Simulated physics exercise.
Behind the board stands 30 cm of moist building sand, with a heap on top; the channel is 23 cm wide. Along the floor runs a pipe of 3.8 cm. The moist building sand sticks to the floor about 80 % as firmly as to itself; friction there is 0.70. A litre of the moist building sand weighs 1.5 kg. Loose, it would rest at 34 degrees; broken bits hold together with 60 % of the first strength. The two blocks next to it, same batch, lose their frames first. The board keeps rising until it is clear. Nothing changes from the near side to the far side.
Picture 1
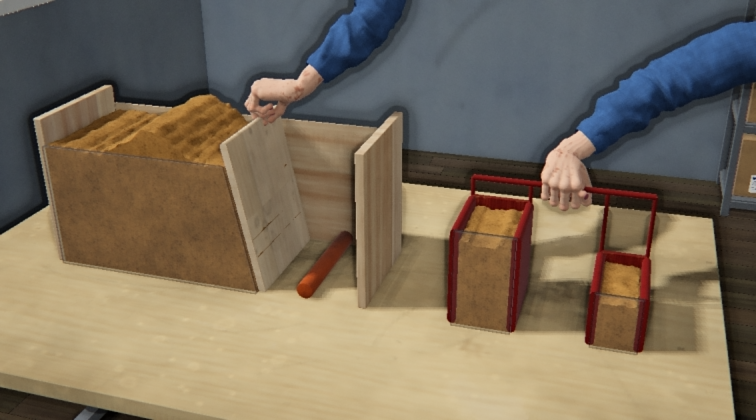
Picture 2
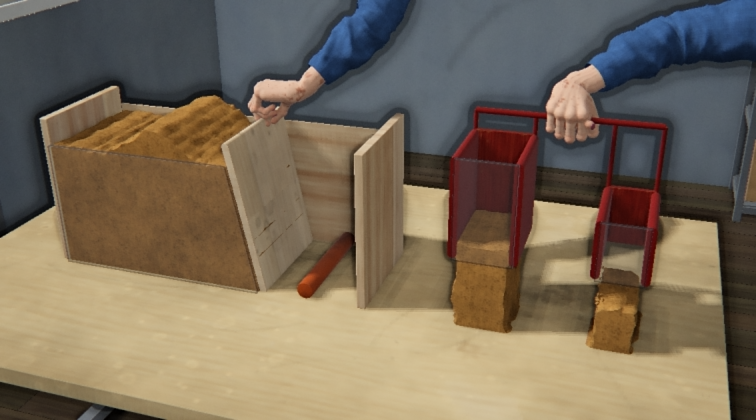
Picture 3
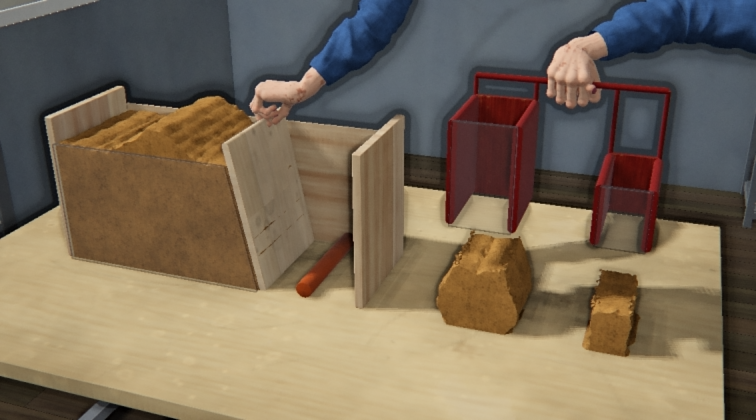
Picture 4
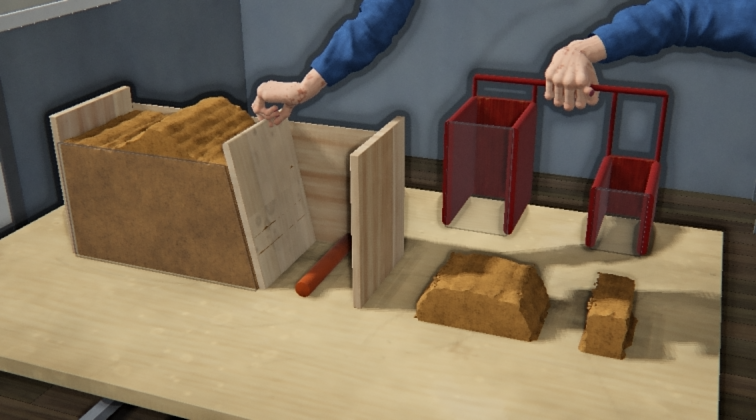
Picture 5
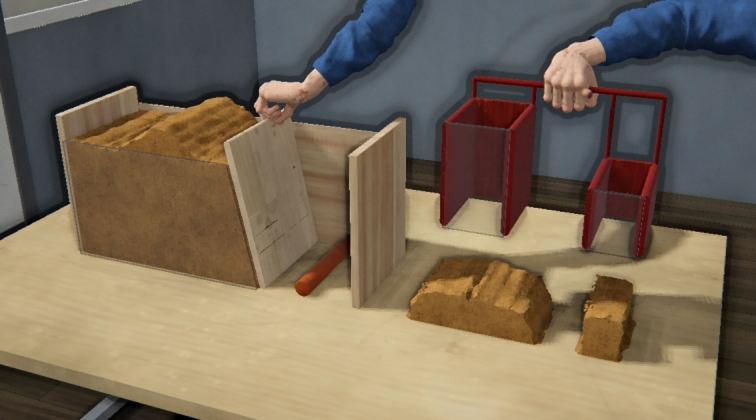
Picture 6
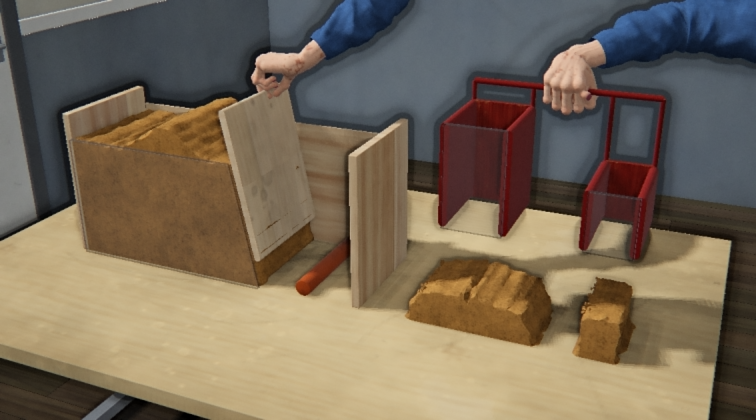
A hand lifts red molds off two sand blocks, the larger slumps, and another raises a board.
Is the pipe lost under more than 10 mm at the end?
The pipe ends up covered.
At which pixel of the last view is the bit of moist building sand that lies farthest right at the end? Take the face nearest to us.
Around (325, 299).
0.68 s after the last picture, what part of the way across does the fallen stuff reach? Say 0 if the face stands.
Some 40 per cent.
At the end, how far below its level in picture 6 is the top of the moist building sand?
About 6.5 cm.
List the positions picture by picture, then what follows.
In the first frame, top of the board at (224, 166), not yet moved; highest point of the moist building sand at (153, 131); test blocks 20 cm, 9.9 cm high (left to right).
In the second frame, top of the board at (225, 166), not yet moved; highest point of the moist building sand at (156, 131); test blocks 19 cm, 9.8 cm high (left to right).
In the third frame, top of the board at (226, 165), not yet moved; highest point of the moist building sand at (158, 130); test blocks 14 cm, 9.7 cm high (left to right).
In the fourth frame, top of the board at (226, 165), not yet moved; highest point of the moist building sand at (160, 129); test blocks 9.7 cm, 9.6 cm high (left to right).
In the fifth frame, top of the board at (227, 163), not yet moved; highest point of the moist building sand at (163, 129); test blocks 9.3 cm, 9.6 cm high (left to right).
In the sixth frame, top of the board at (222, 132), moved 7.1 cm; highest point of the moist building sand at (167, 128); test blocks 9.3 cm, 9.6 cm high (left to right).
Another 0.20 s on from the sixth picture, the face still stands and nothing lies on the pipe.
Another 0.44 s on from the sixth picture, the face still stands and nothing lies on the pipe.
Another 0.68 s on from the sixth picture, the fallen stuff reaches 38 % of the way across and nothing lies on the pipe.
Another 0.91 s on from the sixth picture, the fallen stuff reaches 61 % of the way across and 6.3 cm lies on the pipe.
Another 1.24 s on from the sixth picture, at the end, the fallen stuff reaches 72 % of the way across and 4.4 cm lies on the pipe.
